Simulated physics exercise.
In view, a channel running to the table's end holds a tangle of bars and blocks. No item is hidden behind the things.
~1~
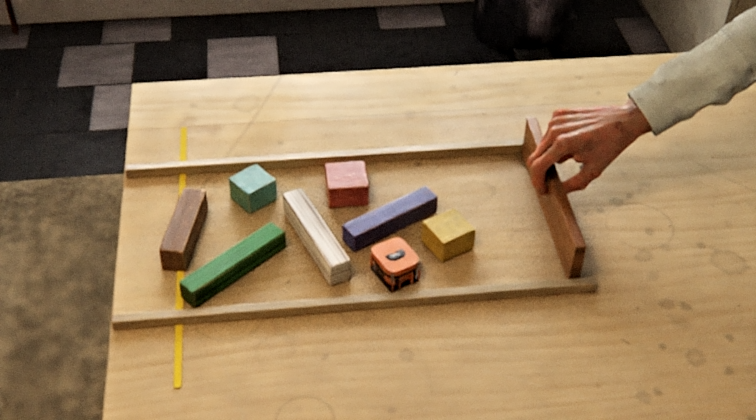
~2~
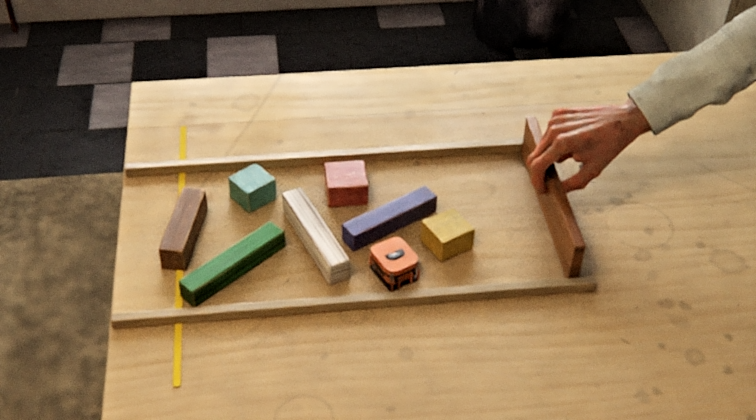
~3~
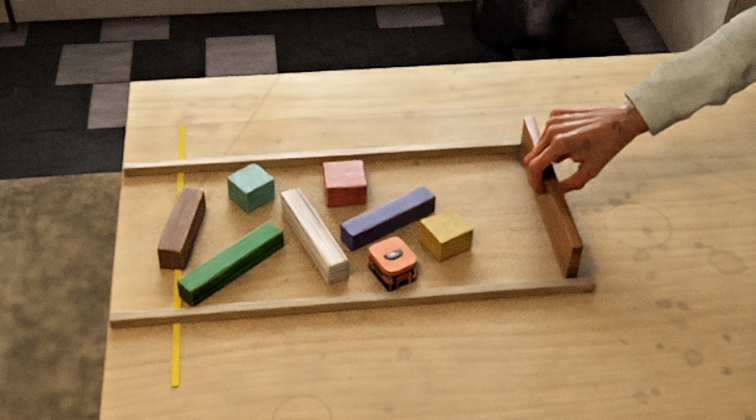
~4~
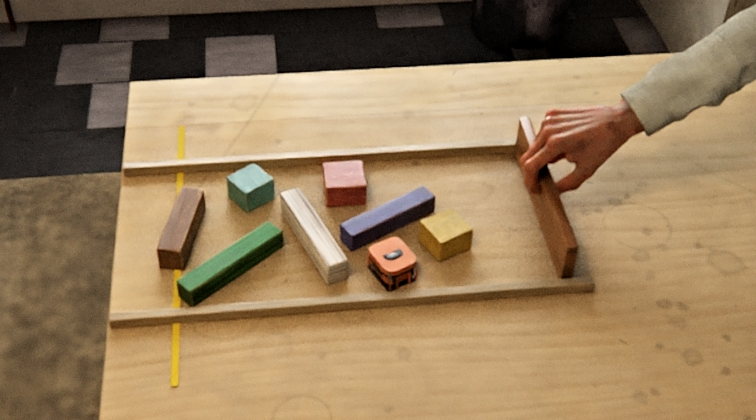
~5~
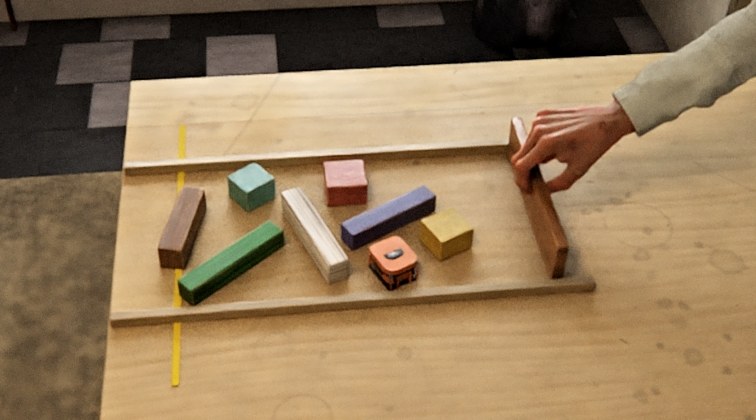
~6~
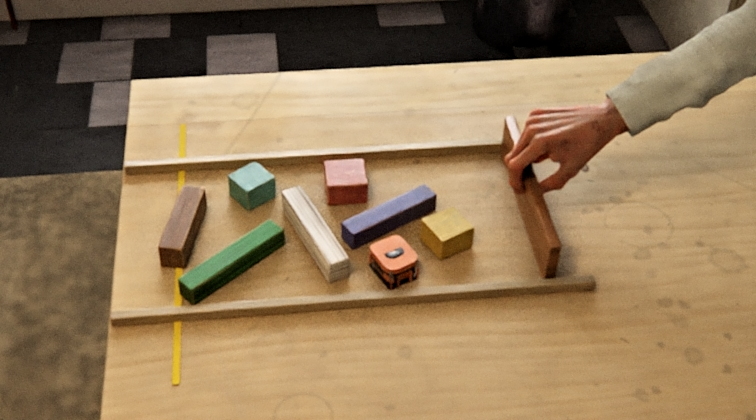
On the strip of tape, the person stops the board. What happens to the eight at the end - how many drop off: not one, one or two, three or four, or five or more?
Pieces that go over the edge: Either three or four.
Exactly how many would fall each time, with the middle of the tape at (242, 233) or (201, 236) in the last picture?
In that order 0 and 3.
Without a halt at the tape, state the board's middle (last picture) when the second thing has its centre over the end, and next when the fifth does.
At roughly (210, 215), then roughly (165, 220).
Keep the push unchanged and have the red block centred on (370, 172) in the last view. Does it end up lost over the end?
Here the red block stays aboard.
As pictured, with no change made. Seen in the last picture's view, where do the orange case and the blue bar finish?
The orange case ends at (150, 285) and the blue bar at (149, 208).
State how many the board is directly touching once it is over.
Contact count: 3.
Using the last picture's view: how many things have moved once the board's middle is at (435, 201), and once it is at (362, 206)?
Well, it's 2 at the first one and 6 at the second.
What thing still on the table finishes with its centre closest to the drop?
The red block finishes closest.
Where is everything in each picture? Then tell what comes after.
Brown bar (185, 229); green stick (234, 264); turquoise block (253, 189); board (551, 196); tape (181, 240), in the first frame.
Green stick (233, 263); white stick (315, 235), in the second frame.
Turquoise block (251, 188); orange case (393, 264), in the third frame.
Brown bar (182, 227); yellow block (446, 235), in the fourth frame.
Green stick (232, 262); blue bar (389, 217), in the fifth frame.
Brown bar (184, 226); green stick (233, 261); turquoise block (252, 186); board (528, 195); tape (180, 237), in the sixth frame.
Early on, none off yet; brown bar at rest near (184, 226); green stick at rest near (233, 261); turquoise block at rest near (252, 186).
A while later, none off yet; brown bar at rest near (184, 226); green stick travelled a little near (194, 265); turquoise block travelled a little near (234, 190).
Further along, none off yet; brown bar travelled about its own width near (111, 235); green stick travelled about its own width near (139, 264); turquoise block travelled well along near (145, 197).
Finally, the number that fall off is three or four; lost, white stick, turquoise block, green stick and brown bar.
